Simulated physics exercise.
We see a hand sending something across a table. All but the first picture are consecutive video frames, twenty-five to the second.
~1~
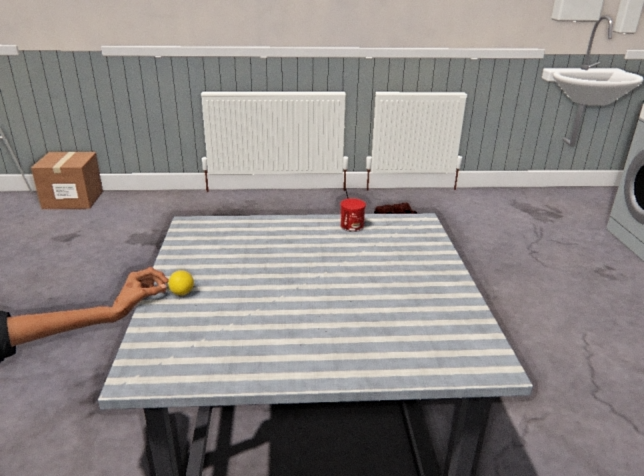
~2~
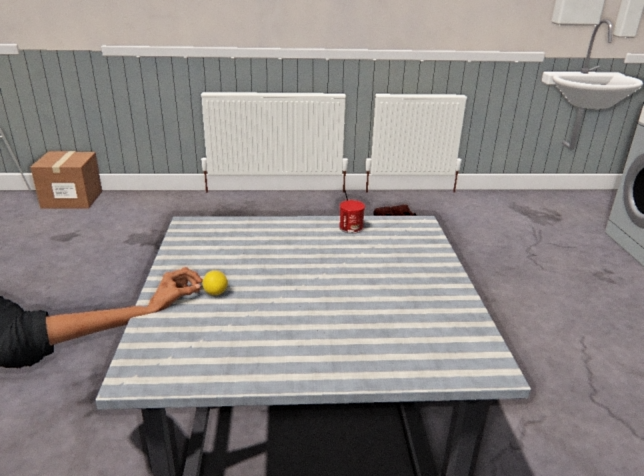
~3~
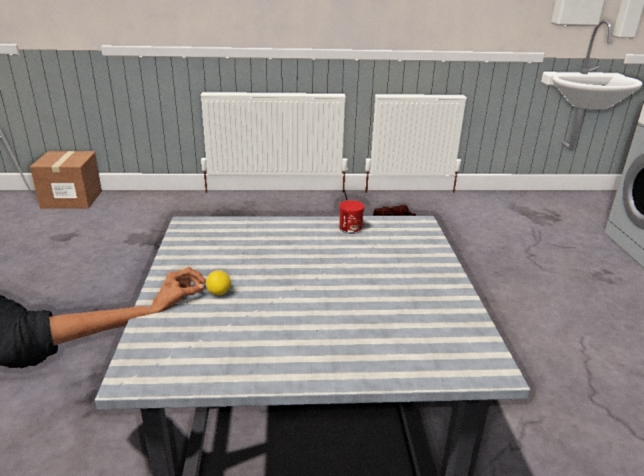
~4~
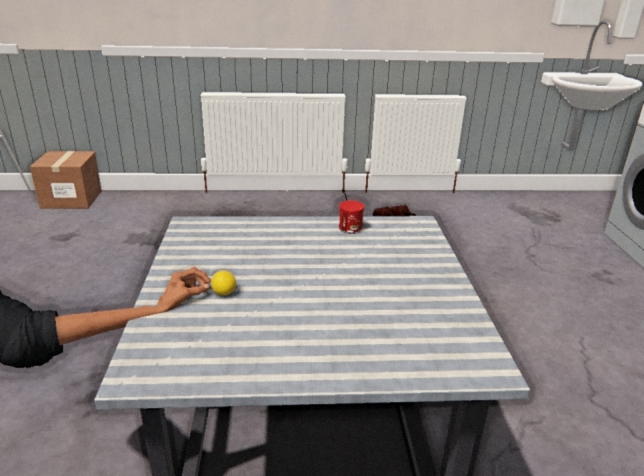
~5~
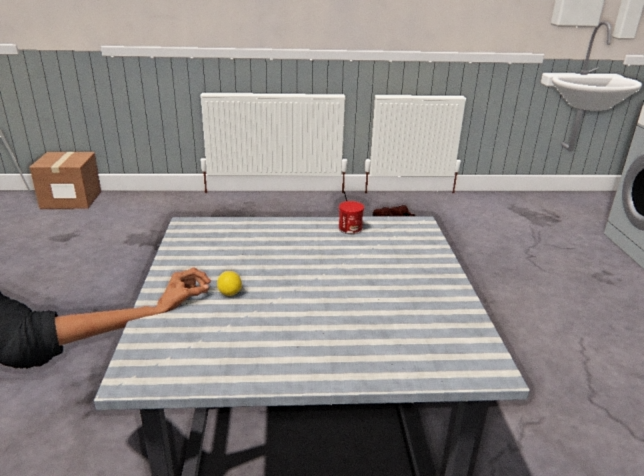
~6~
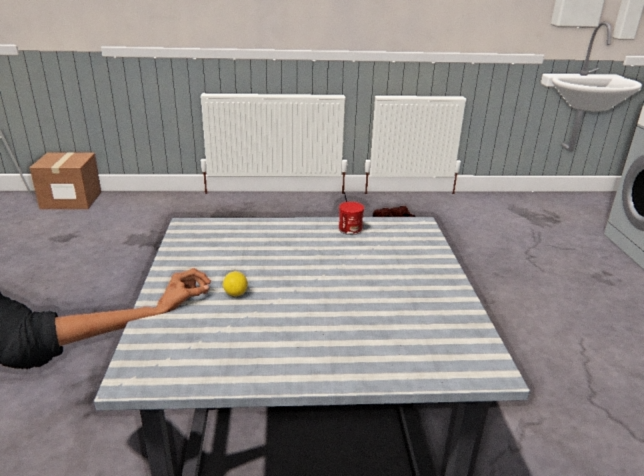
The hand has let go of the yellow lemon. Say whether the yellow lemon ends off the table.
The yellow lemon is still on the table.
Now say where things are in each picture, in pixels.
Under the hand; yellow lemon (181, 283), in the first picture.
Under the hand; yellow lemon (215, 283), in the second picture.
Under the hand; yellow lemon (219, 283), in the third picture.
Yellow lemon (224, 283), in the fourth picture.
Yellow lemon (230, 284), in the fifth picture.
Yellow lemon (235, 284) displaced a little, in the sixth picture.
Then, 0.10 s past the last view, yellow lemon displaced about its own width near (249, 284).
Then, 0.30 s past the last view, yellow lemon displaced well along near (273, 283).
Then, 0.50 s past the last view, yellow lemon displaced well along near (292, 284).
Then, 0.80 s past the last view, yellow lemon displaced well along near (311, 283).
Finally, moved from the start, yellow lemon. Final places as the last picture's camera would see them, yellow lemon near (319, 283).
